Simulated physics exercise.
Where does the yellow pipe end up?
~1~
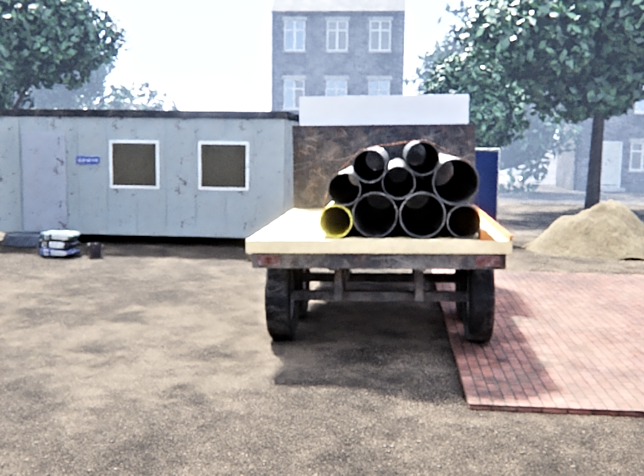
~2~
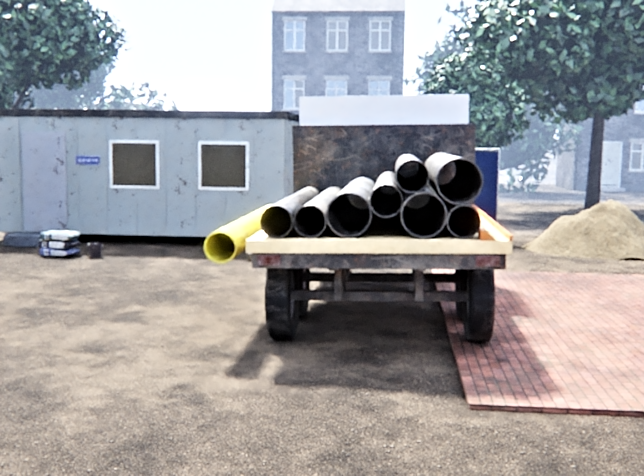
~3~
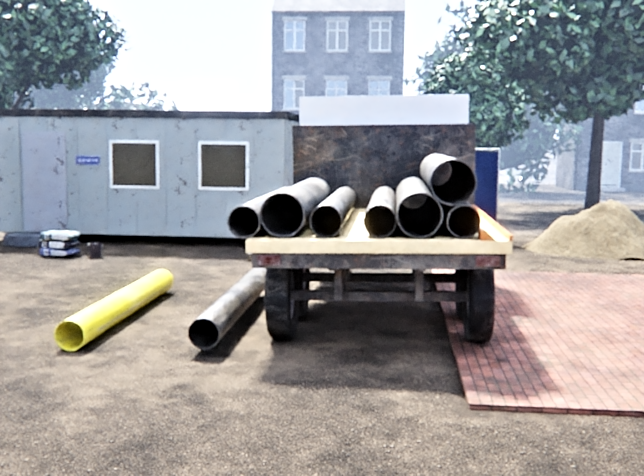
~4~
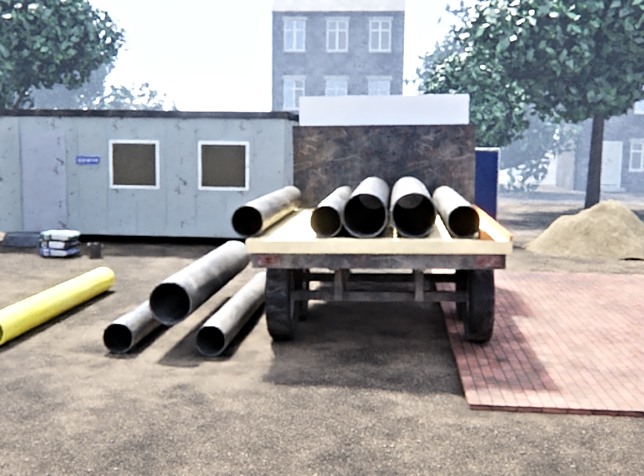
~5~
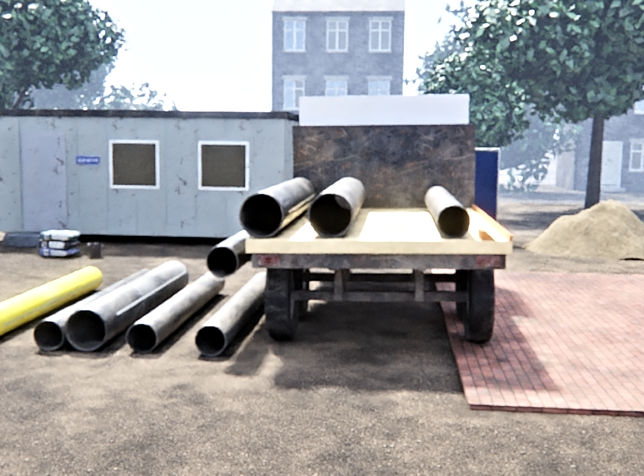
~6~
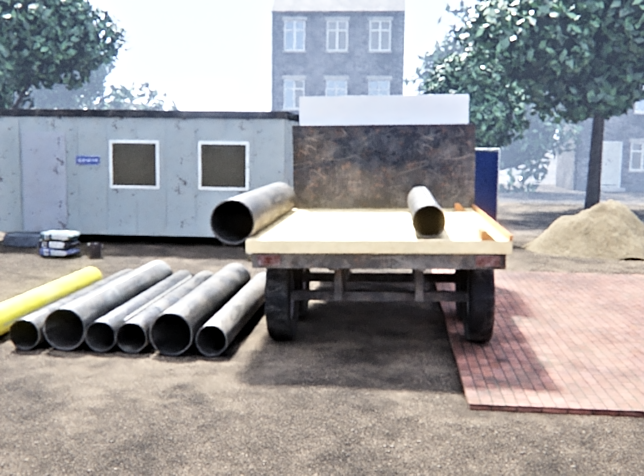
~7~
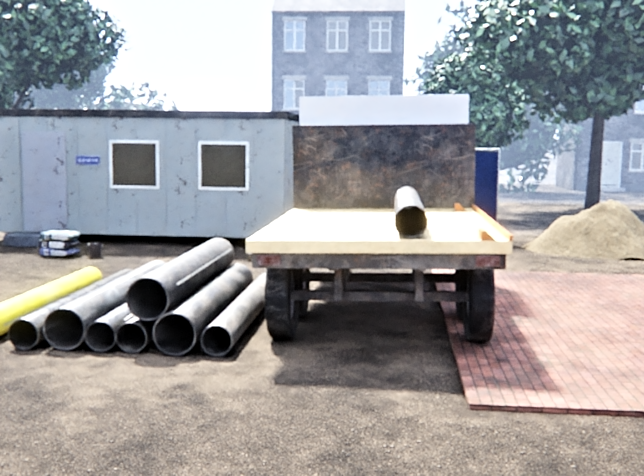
The yellow pipe rolls over the left edge of the deck and comes to rest on the ground to the left of the lorry.
